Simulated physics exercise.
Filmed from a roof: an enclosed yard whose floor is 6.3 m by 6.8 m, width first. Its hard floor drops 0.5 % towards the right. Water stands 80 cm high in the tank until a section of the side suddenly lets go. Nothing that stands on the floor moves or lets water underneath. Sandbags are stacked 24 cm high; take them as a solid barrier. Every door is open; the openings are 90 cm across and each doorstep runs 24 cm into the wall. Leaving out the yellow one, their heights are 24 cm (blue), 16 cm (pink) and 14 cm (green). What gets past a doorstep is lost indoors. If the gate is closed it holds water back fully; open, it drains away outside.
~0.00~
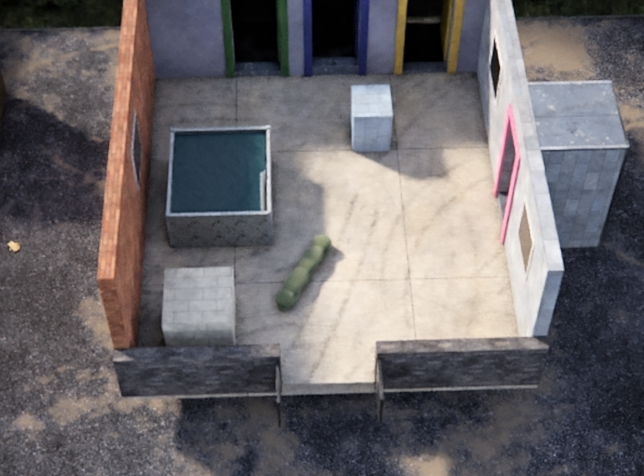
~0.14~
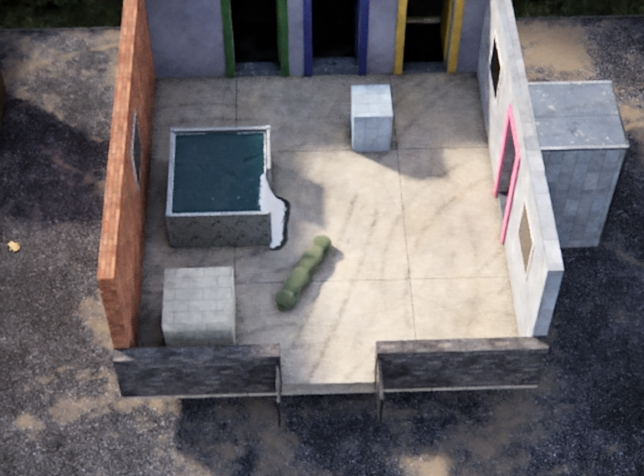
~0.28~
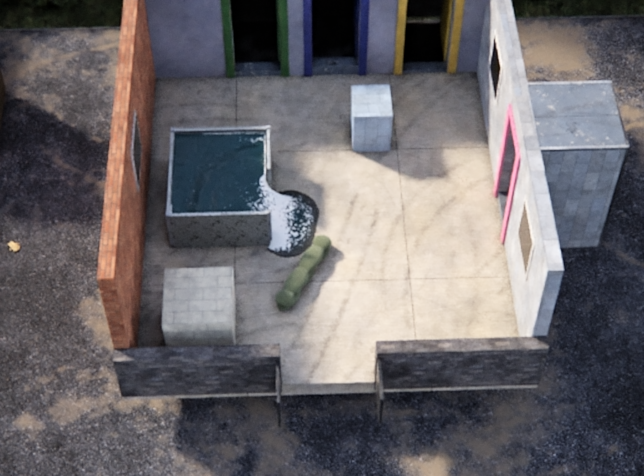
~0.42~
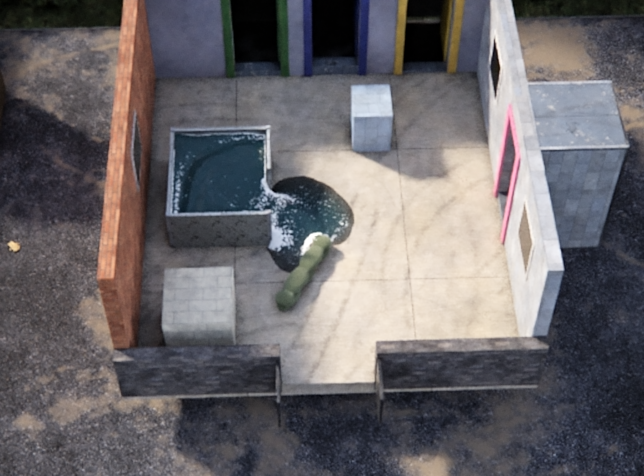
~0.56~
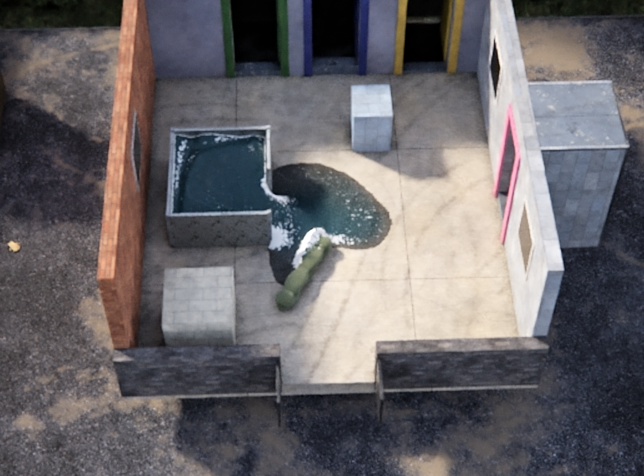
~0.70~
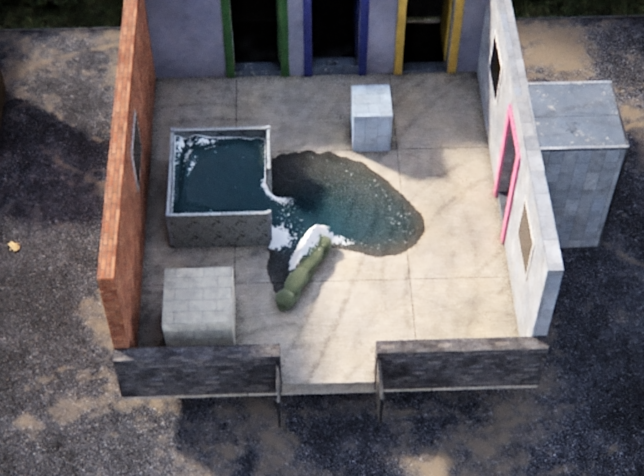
At first, dark water lies still in a square tank inside a walled yard. Water then pours from the tank's right side onto the pale floor, reaches the green sandbags and foams against them, while the dark puddle spreads steadily rightward across the middle of the yard.
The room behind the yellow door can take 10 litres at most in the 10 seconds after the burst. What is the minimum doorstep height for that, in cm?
About 15 cm.
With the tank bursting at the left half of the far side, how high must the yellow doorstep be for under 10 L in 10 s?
Some 17 cm.
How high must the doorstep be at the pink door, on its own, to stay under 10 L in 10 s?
Roughly 24 cm at pink.
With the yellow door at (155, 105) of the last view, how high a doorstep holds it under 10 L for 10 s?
About 6.5 cm.
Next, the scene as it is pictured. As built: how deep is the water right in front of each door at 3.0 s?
Depths in cm: Blue 3, pink 21, yellow 8, green 0.
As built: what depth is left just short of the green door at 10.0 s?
Roughly 3.0 cm deep.
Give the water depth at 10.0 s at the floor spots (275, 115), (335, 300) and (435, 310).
About 2, 6 and 5 cm.
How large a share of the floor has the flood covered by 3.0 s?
About 55 per cent.
After 1.4 s water covers 35 % of the floor, deepest (48 cm) near (310, 247); it has not reached the yellow door.
After 3.0 s water covers 55 % of the floor, deepest (30 cm) near (310, 247); 8 cm at the yellow door, 1 litre in over its 6 cm doorstep.
After 10.0 s water covers 95 % of the floor, deepest (10 cm) near (478, 137); 8 cm at the yellow door, 142 litres in over its 6 cm doorstep.
At the yellow door as built, the water arrived by 2.8 s and peaked near 14 cm at 4.0 s.
Run again over the same 10 s with other heights there, 15 litres in over 14 cm, 5 litres over 16.5 cm. The limit of 10 litres is kept from about 15 cm up.
